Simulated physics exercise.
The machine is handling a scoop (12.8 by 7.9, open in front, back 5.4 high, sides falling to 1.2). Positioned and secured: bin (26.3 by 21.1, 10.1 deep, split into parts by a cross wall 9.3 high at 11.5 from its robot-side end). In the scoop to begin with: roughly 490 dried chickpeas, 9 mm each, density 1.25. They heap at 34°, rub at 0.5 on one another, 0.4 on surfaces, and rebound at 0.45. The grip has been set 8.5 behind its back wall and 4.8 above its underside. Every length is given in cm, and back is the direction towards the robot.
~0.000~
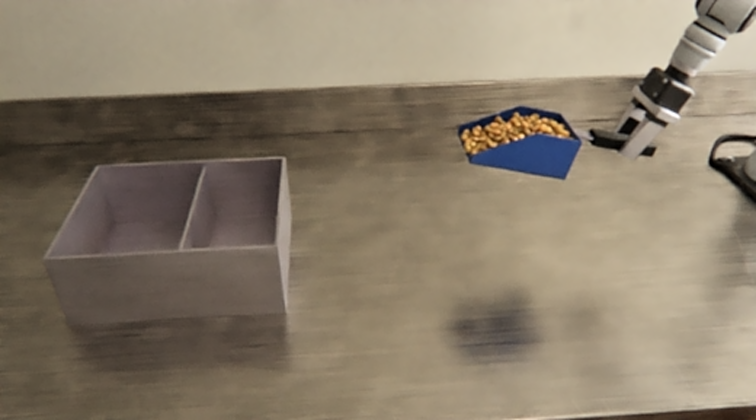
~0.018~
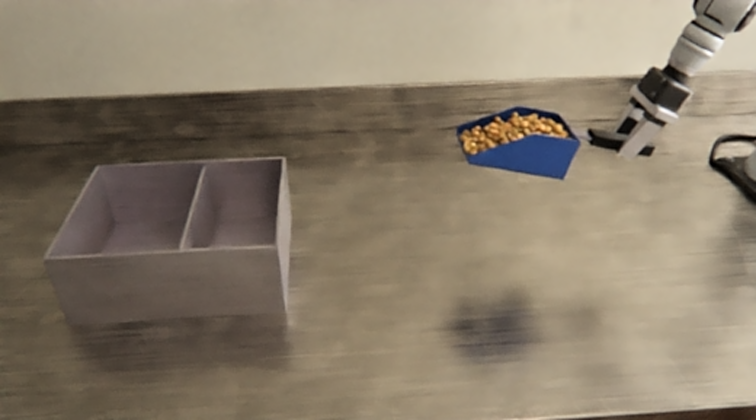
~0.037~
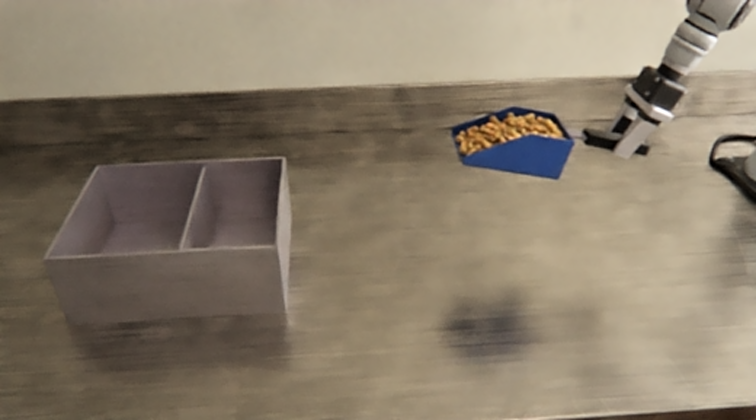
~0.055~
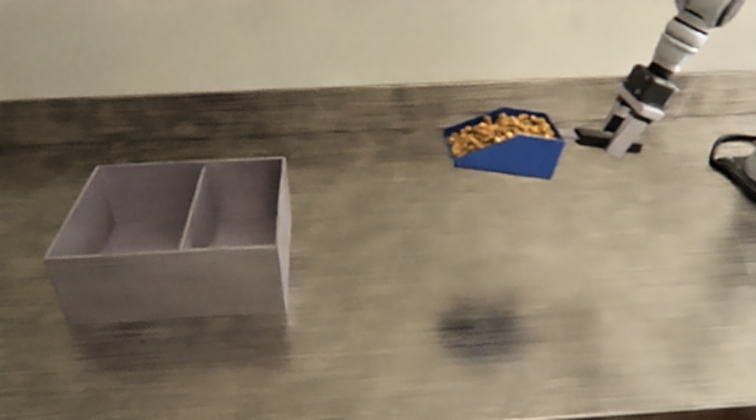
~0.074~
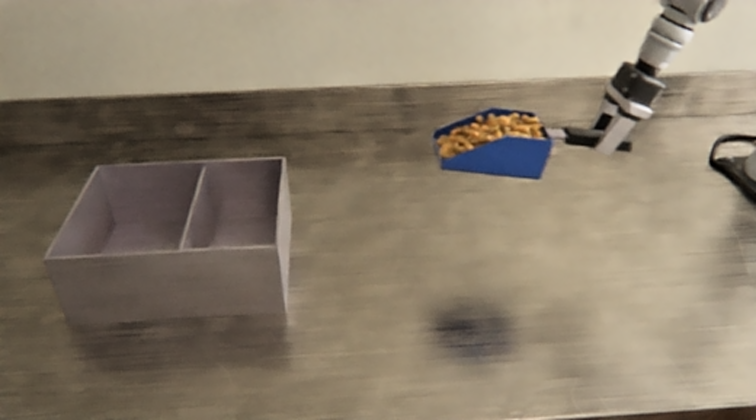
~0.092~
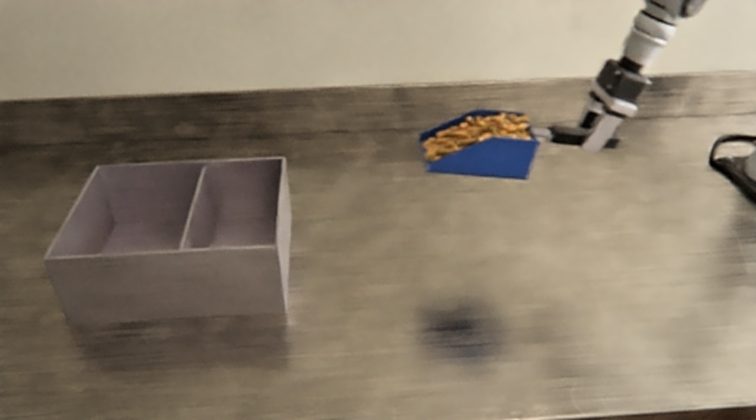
A blue scoop heaped with golden-brown chickpeas is held above a streaky grey-brown countertop by a white and black robot arm at the upper right, seen from a fixed, raised viewpoint facing a pale wall. A pale mauve-grey box with two open compartments sits at left, and a dark object rests at the right edge. The arm moves the scoop slowly a short way left, its tilt easing slightly, while its blurry shadow slides left below.
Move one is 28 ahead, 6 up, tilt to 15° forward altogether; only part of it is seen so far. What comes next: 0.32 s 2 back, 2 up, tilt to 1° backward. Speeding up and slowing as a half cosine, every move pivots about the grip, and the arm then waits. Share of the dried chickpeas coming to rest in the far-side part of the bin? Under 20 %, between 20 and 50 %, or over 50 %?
Under 20 %.
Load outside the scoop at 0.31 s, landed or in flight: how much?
About 25 in a hundred parts are out by then.
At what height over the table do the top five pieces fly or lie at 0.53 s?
Roughly 18 cm high.
By 0.31 s, tilted 15° forward, highest piece 18 above the table; 370 on the scoop, 120 in the robot-side part, 1 on the table or floor, 1 in flight or on a rim.
By 0.53 s, tilted 3° forward, highest piece 19 above the table; 406 in the robot-side part, 49 in the far-side part, 19 on the scoop, 1 on the table or floor, 17 in flight or on a rim.
By 0.84 s, level, highest piece 20 above the table; 440 in the robot-side part, 49 in the far-side part, 2 on the scoop, 1 on the table or floor.
By 1.89 s, level, highest piece 20 above the table; 440 in the robot-side part, 49 in the far-side part, 2 on the scoop, 1 on the table or floor.
Final count, 440 in the robot-side part, 49 in the far-side part, 2 on the scoop, 1 on the table or floor. That is 10 % in the far-side part of the bin.
